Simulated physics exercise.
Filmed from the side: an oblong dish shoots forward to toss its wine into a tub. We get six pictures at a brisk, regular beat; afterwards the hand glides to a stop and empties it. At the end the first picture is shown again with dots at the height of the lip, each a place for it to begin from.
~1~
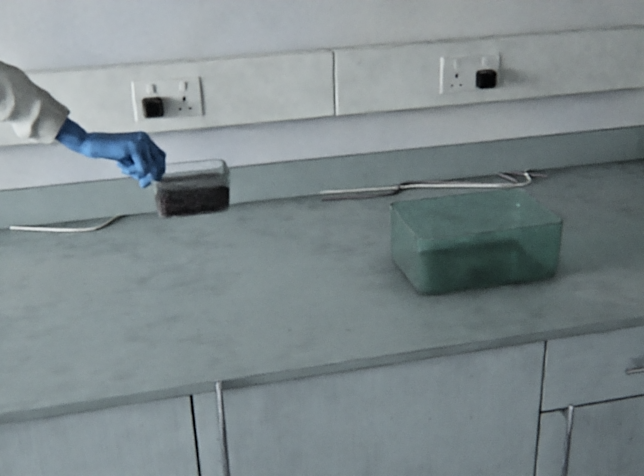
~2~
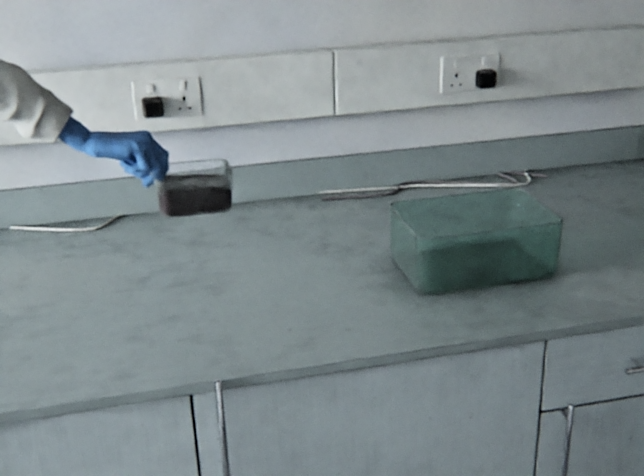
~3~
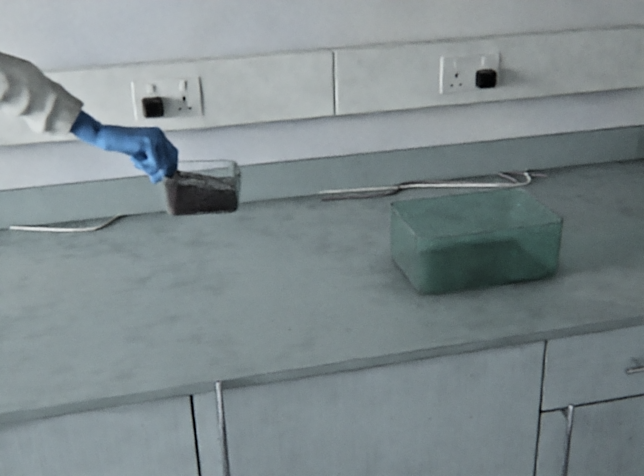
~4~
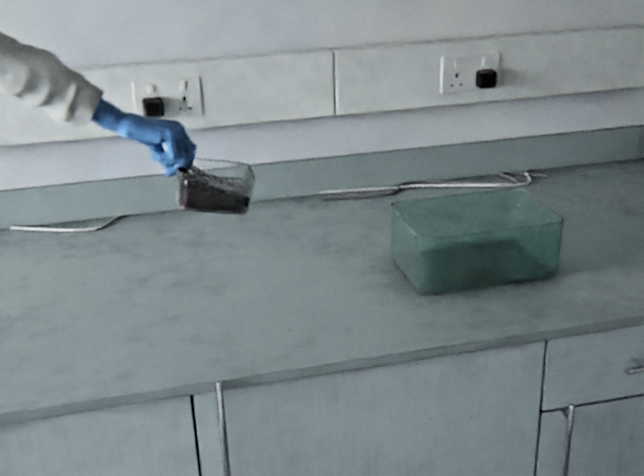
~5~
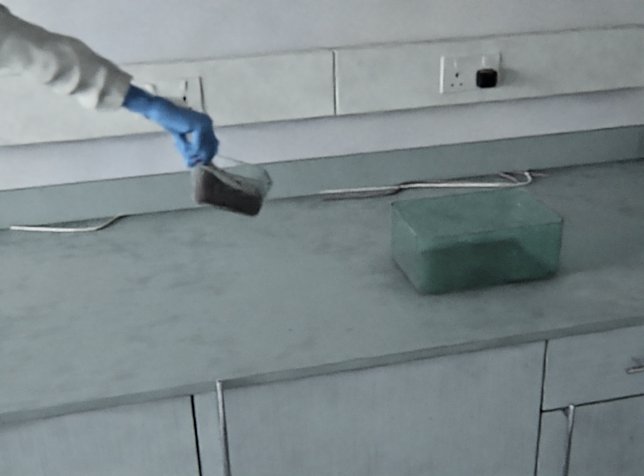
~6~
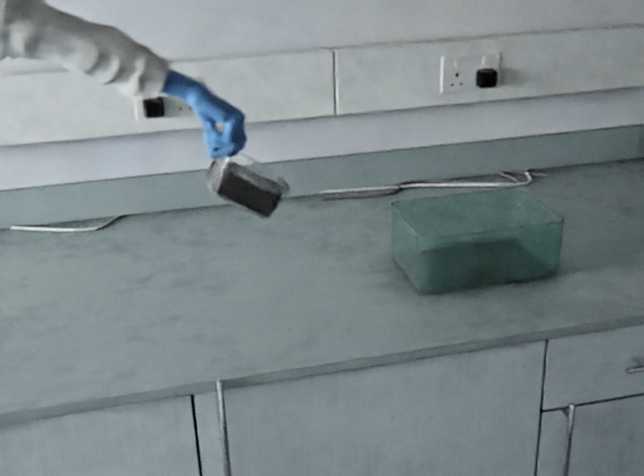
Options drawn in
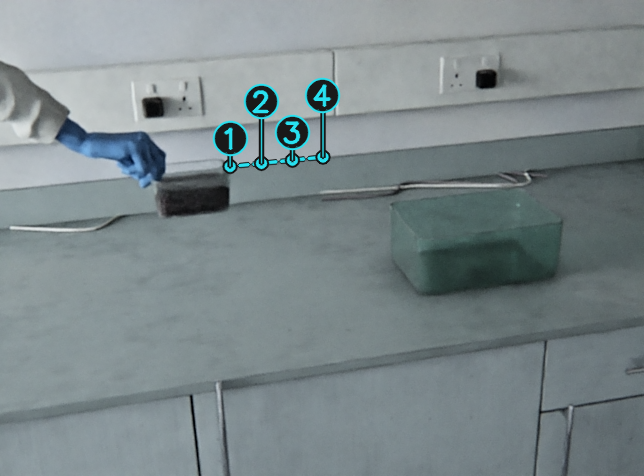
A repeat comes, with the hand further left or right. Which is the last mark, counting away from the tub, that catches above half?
It is 2.
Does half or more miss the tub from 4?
No, not at all.
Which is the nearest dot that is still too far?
It is 1.
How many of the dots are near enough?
Three of them.
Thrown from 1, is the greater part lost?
Yes, it does.
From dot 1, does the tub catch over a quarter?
No.
On the marked copy, 1 at (230, 166); 2 at (261, 163); 3 at (292, 160); 4 at (322, 157).
If 1 is chosen, about 8 % lands in the tub, 84 % falls short and 8 % goes beside or beyond.
If 2 is chosen, about 81 % lands in the tub, 13 % falls short and 6 % goes beside or beyond.
If 3 is chosen, about 88 % lands in the tub, 3 % falls short and 9 % goes beside or beyond.
If 4 is chosen, about 82 % lands in the tub, 2 % falls short and 15 % goes beside or beyond.
